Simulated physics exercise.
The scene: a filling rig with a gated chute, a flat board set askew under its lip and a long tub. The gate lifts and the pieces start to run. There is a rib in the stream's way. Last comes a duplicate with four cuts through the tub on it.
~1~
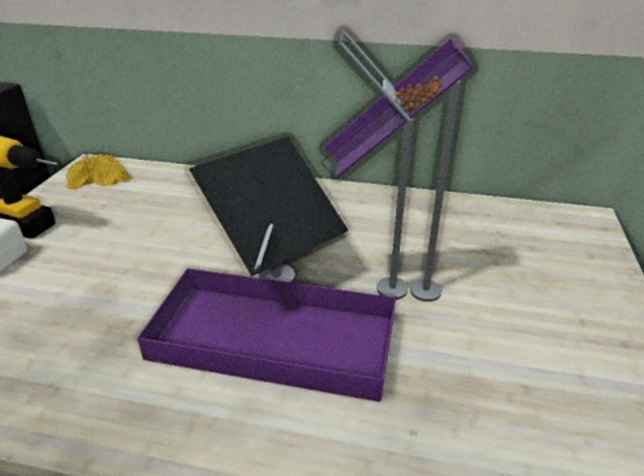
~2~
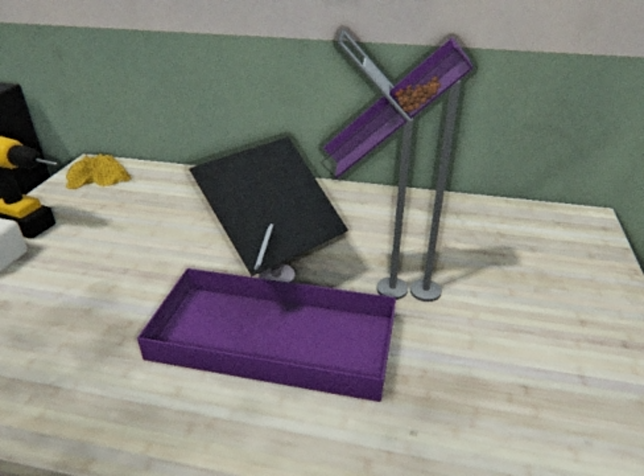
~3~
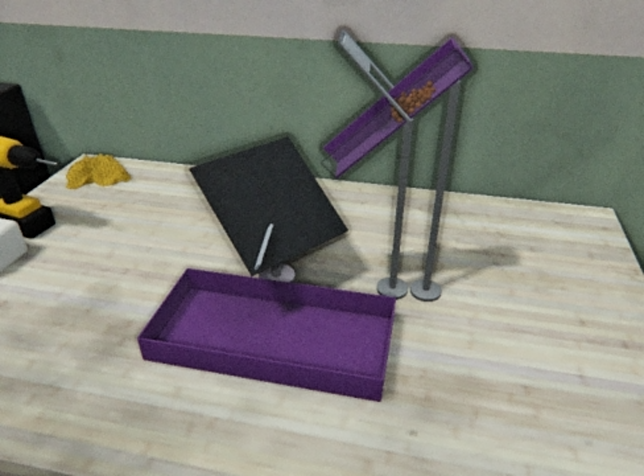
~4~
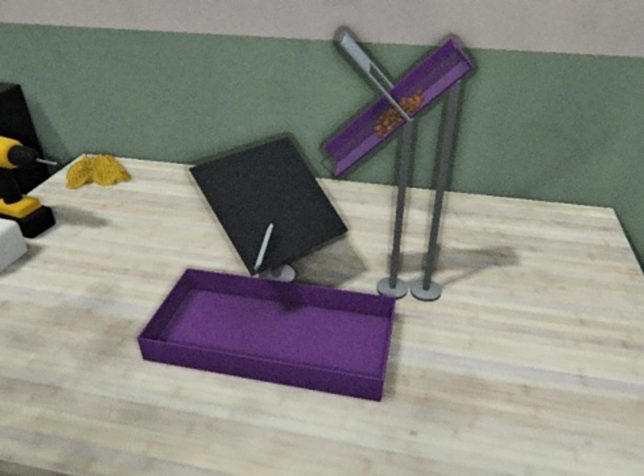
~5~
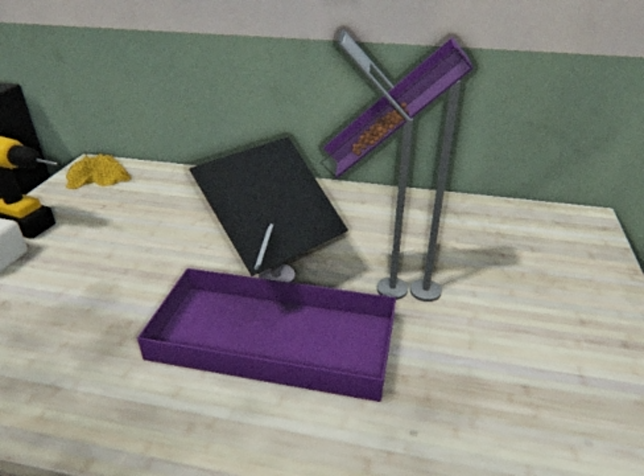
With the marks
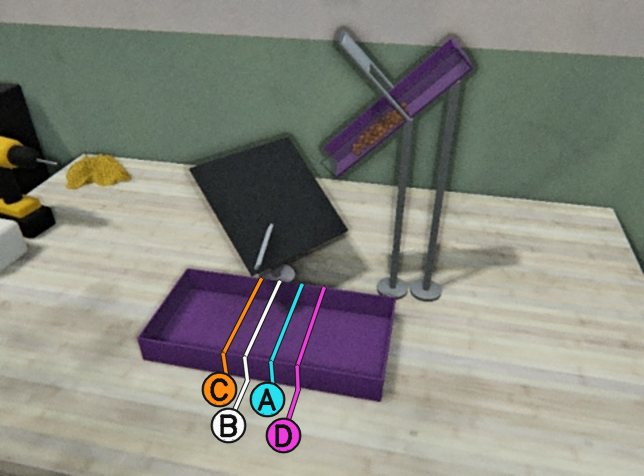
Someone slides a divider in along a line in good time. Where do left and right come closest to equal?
Choose A.
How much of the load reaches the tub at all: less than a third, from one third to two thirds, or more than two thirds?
More than two thirds.
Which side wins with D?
More lands on the left.
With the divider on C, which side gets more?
Right.
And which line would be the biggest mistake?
Line C.
On the marked copy, line A crosses the front rim at (271, 361); line B crosses the front rim at (245, 356); line C crosses the front rim at (223, 353); line D crosses the front rim at (297, 365).
If A is chosen, of what is caught, about half on the left of the divider, about half on the right.
If B is chosen, of what is caught, about a quarter on the left of the divider, most on the right.
If C is chosen, of what is caught, a small part on the left of the divider, nearly all on the right.
If D is chosen, of what is caught, most on the left of the divider, about a quarter on the right.
